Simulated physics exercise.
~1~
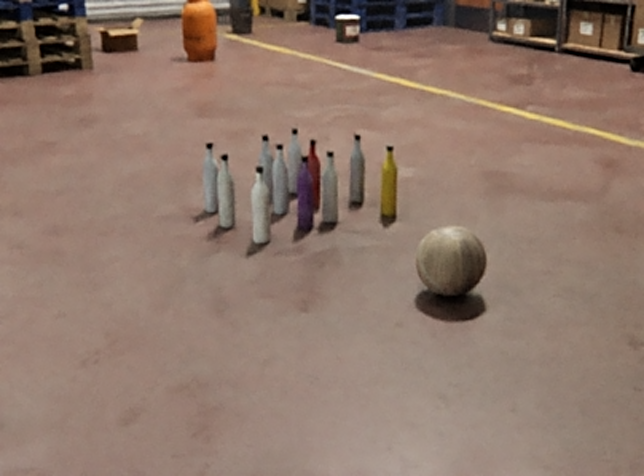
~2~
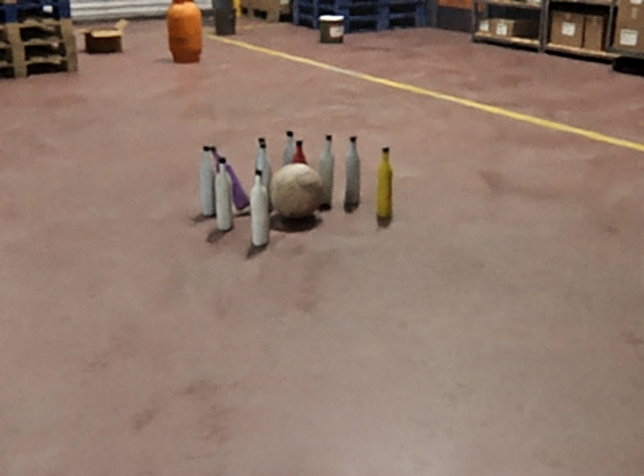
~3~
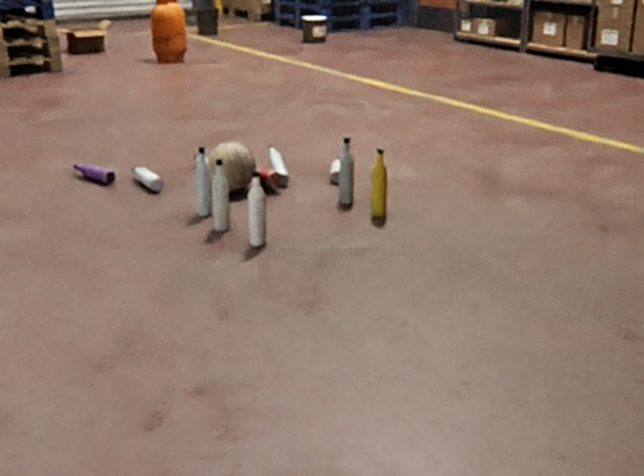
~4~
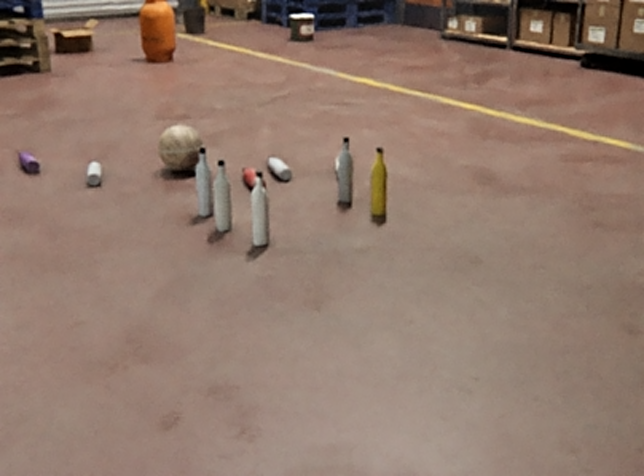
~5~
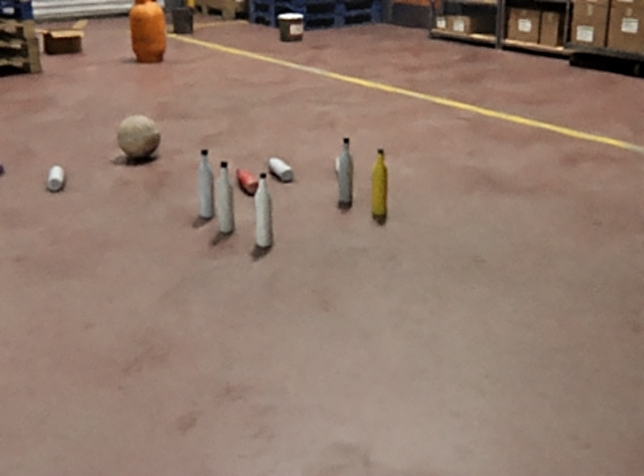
In the video, a wooden ball rolls left across a warehouse floor into a cluster of capped bottles, knocking over the purple one, the red one and several pale ones. It rolls away beyond them, while the yellow bottle and a few pale ones remain standing.
